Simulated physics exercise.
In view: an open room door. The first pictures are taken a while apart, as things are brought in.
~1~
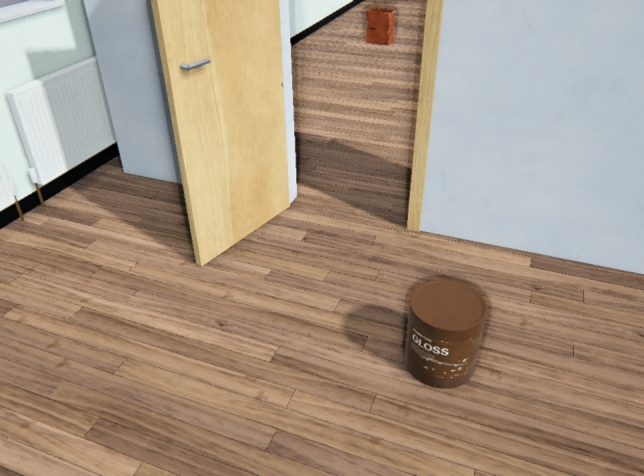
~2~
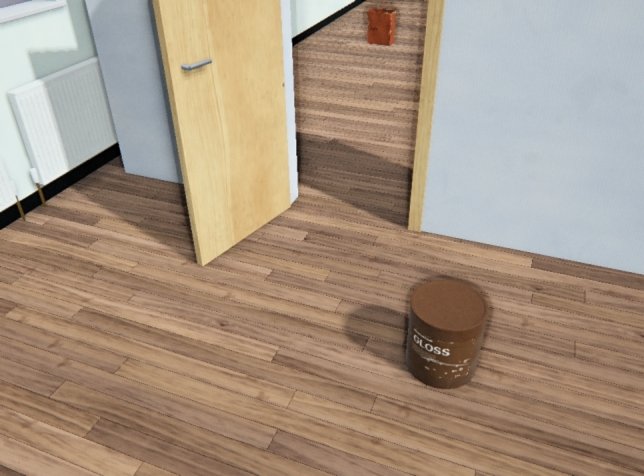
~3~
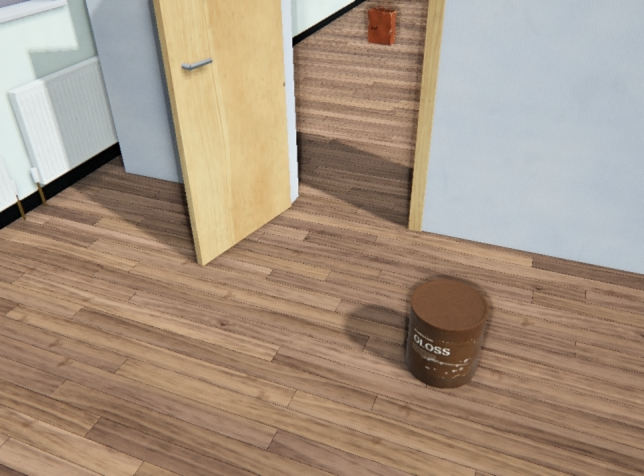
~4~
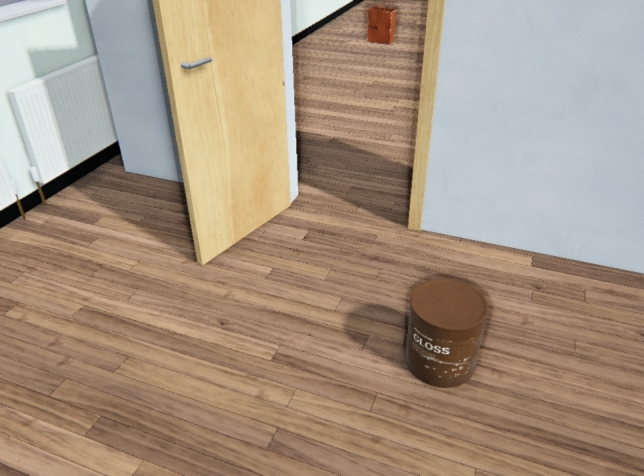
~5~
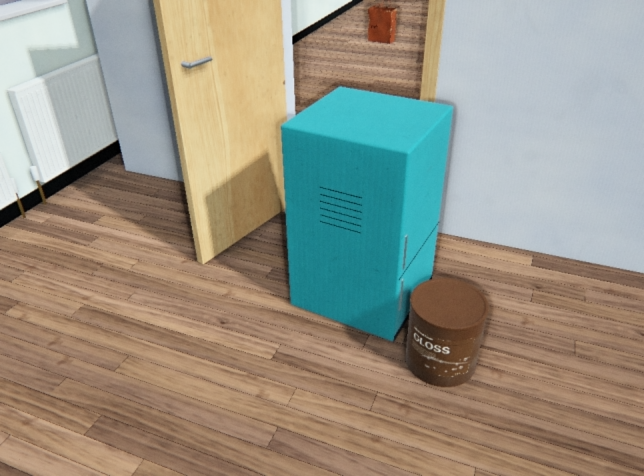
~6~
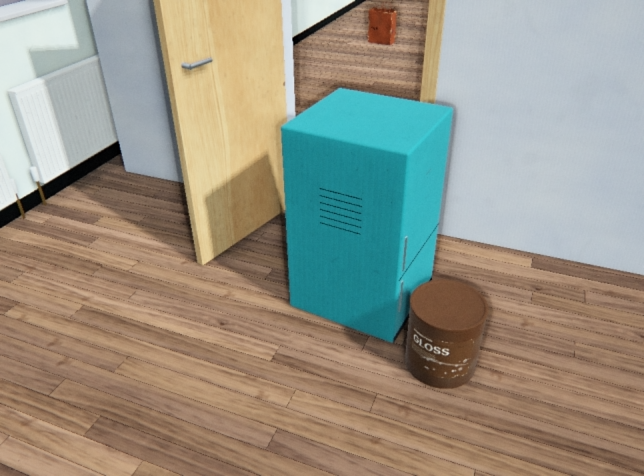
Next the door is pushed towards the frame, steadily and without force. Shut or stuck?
As it turns out, it jams.
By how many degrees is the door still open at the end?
About 55°.
Then, 0.60 s on from there, door at 88°.
Then, 0.90 s on from there, door at 72°.
In the end, door at 57°; both unmoved. At the end, from the last picture's camera, turquoise appliance near (366, 214).
